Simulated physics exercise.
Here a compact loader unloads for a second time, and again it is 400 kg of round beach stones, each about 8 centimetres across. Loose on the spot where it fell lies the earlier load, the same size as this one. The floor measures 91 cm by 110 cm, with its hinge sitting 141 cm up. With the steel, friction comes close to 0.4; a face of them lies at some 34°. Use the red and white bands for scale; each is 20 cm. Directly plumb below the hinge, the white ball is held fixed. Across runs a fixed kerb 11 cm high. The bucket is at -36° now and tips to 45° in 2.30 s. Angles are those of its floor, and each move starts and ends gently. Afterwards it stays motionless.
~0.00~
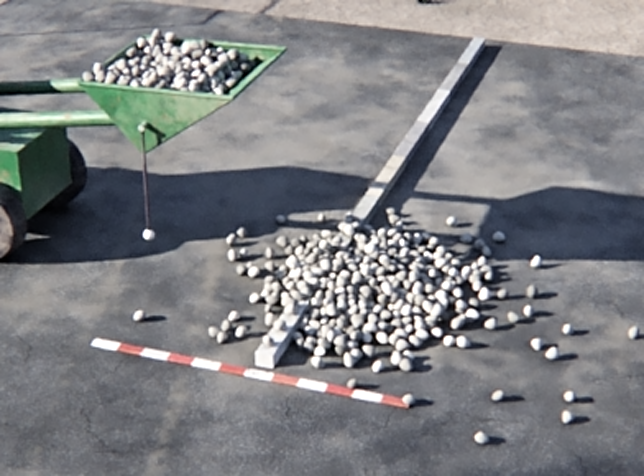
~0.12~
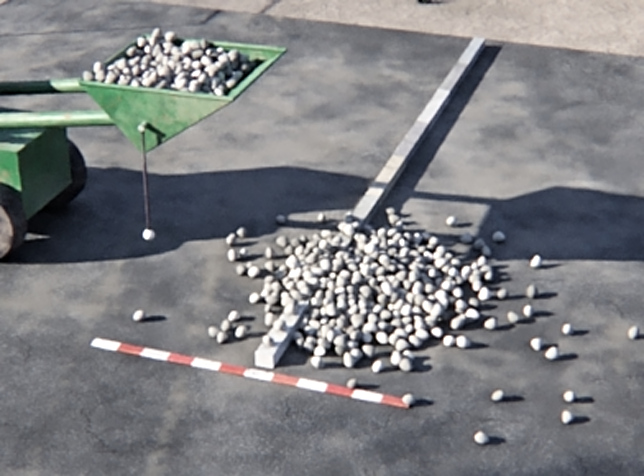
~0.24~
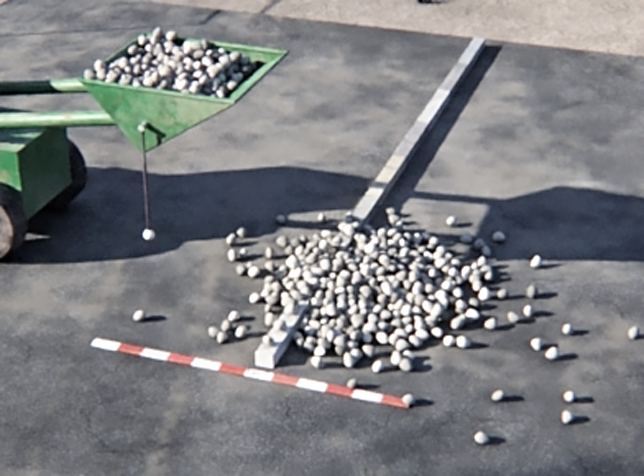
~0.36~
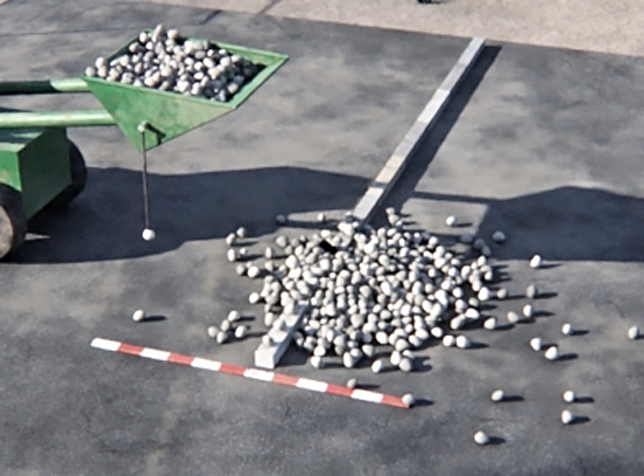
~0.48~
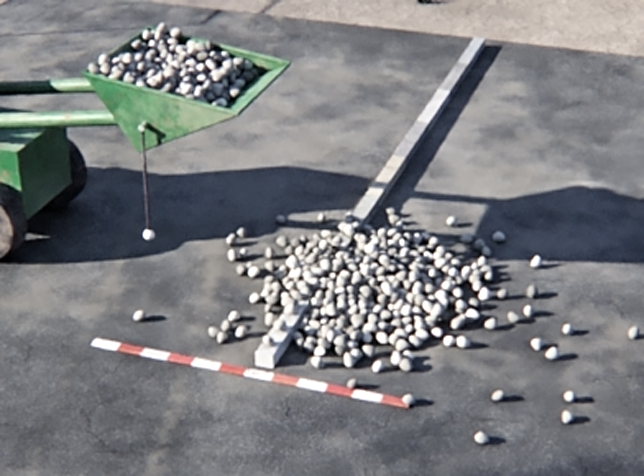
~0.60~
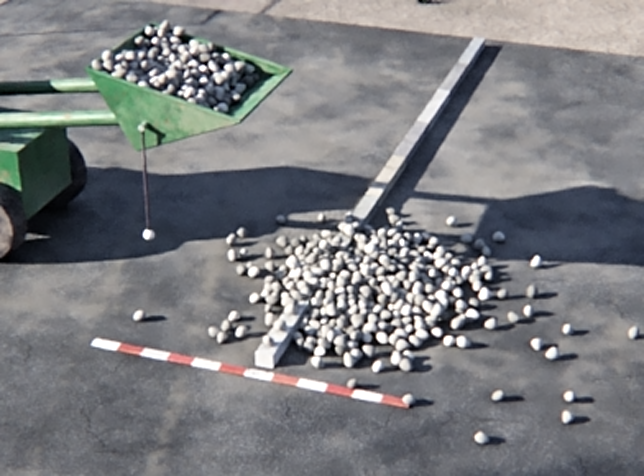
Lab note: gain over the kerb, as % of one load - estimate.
Gain: About 11 %.
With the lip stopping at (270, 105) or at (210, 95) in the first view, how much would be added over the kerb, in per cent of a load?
Roughly 45 and 5 per cent, in that order.
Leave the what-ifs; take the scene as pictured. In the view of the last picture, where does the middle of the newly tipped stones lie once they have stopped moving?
They settle centred around (281, 263).
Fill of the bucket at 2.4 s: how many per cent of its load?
About 0 percent.
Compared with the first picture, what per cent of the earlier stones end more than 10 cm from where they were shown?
Near 5 per cent, I reckon.
After 1.7 s the floor is at 32°; in per cent of one load, 81 in the bucket, 39 on this side of the kerb, 80 over the kerb; the foremost stones are at (579, 359).
After 2.4 s the floor is at 45°; in per cent of one load, 2 in the bucket, 111 on this side of the kerb, 87 over the kerb; the foremost stones are at (579, 359).
After 2.8 s the floor is at 45°; in per cent of one load, 0 in the bucket, 110 on this side of the kerb, 90 over the kerb; the foremost stones are at (579, 359).
After 5.5 s the floor is at 45°; in per cent of one load, 0 in the bucket, 109 on this side of the kerb, 91 over the kerb; the foremost stones are at (579, 359). Net gain over the kerb, 11.
